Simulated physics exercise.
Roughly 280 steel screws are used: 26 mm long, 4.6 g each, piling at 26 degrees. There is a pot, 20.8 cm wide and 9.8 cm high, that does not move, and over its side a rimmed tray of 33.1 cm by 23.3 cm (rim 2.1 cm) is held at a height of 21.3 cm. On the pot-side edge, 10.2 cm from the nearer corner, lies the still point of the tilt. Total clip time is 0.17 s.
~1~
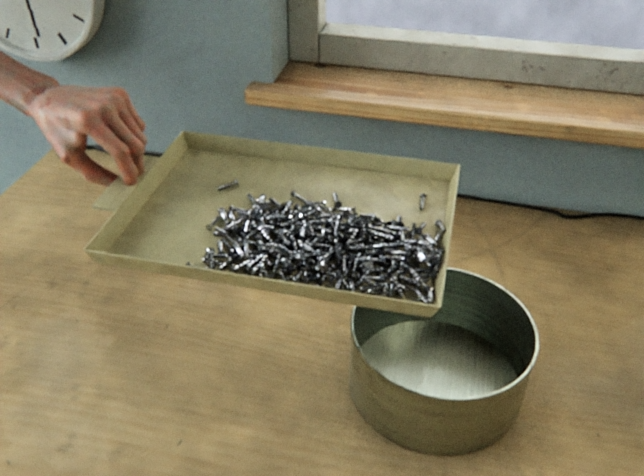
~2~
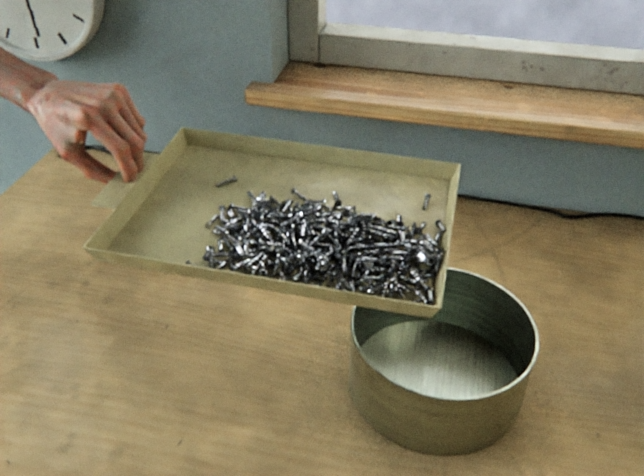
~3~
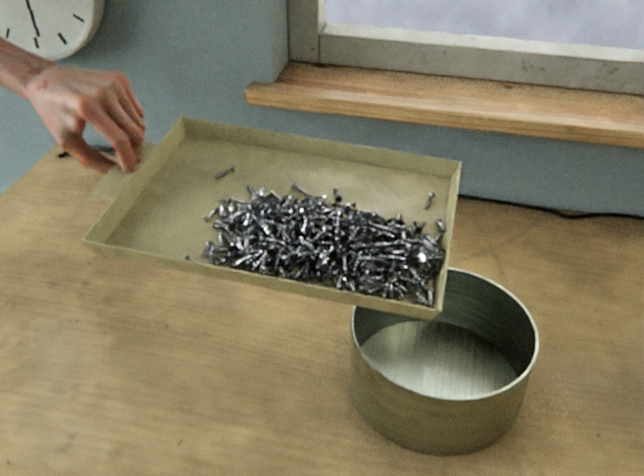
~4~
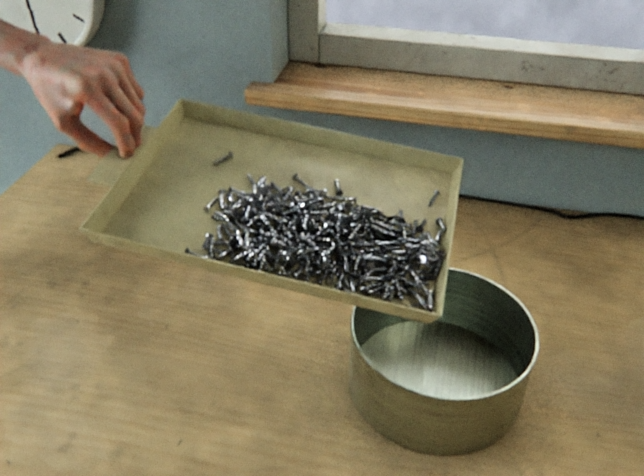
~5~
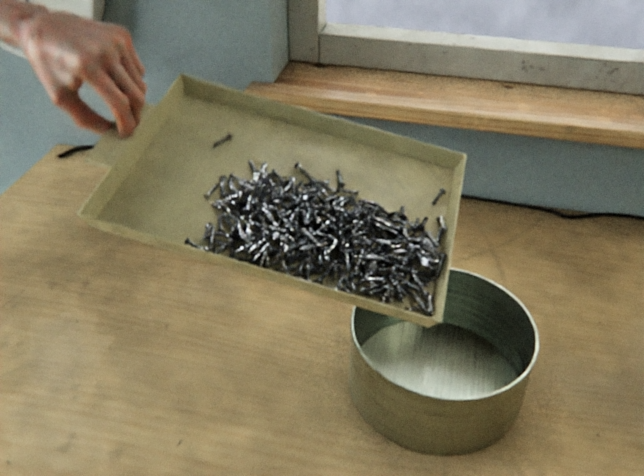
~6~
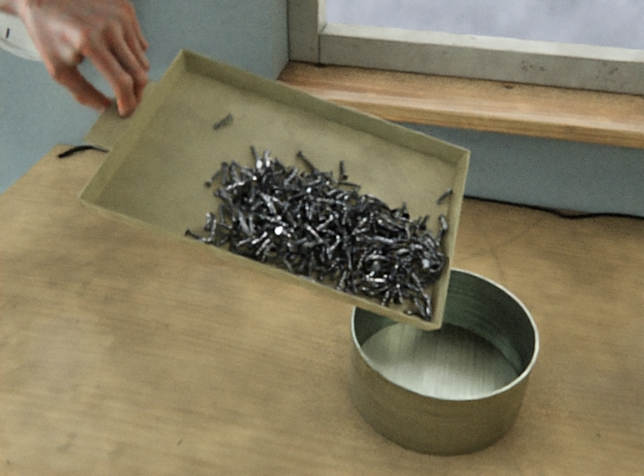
At first, a hand holds a shallow, rimmed tray of shiny metal screws nearly level, its right end over a round metal pot on a wooden table. The hand then raises the left end, slowly and then more steeply, until the tray slants down toward the pot, the screws still heaped inside.
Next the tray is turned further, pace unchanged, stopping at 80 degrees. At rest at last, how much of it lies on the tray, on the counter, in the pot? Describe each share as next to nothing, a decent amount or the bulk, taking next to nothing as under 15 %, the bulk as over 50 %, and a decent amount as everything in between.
Result: Tray: Scant; counter: Above half; pot: A medium portion.
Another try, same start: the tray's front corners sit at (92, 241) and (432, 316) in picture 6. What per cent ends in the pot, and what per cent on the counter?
The pot gets 30 and the counter 70.
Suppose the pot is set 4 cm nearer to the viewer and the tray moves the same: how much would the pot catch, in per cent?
About 75 %.
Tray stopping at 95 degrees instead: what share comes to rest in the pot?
In that case some 35 per cent.
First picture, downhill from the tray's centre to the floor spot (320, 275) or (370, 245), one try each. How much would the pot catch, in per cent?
That would be close to 30 per cent and then close to 40 per cent.
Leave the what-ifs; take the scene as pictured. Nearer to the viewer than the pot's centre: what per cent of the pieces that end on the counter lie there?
Roughly 100 percent of the spill.
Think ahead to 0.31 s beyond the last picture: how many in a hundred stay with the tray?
It's roughly 95 percent.
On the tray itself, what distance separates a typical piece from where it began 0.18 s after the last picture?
It has moved some 2 cm from its start.
Then, 0.18 s after the last picture, tilt 50 degrees; the tray holds 100 %, the pot 0 %.
Then, 0.31 s after the last picture, tilt 73 degrees; the tray holds 95 %, the pot 0 %.
Then, 0.56 s after the last picture, tilt 80 degrees; the tray holds 5 %, the pot 25 %.
In the end, tray 0 %, counter 75 %, pot 25 %.
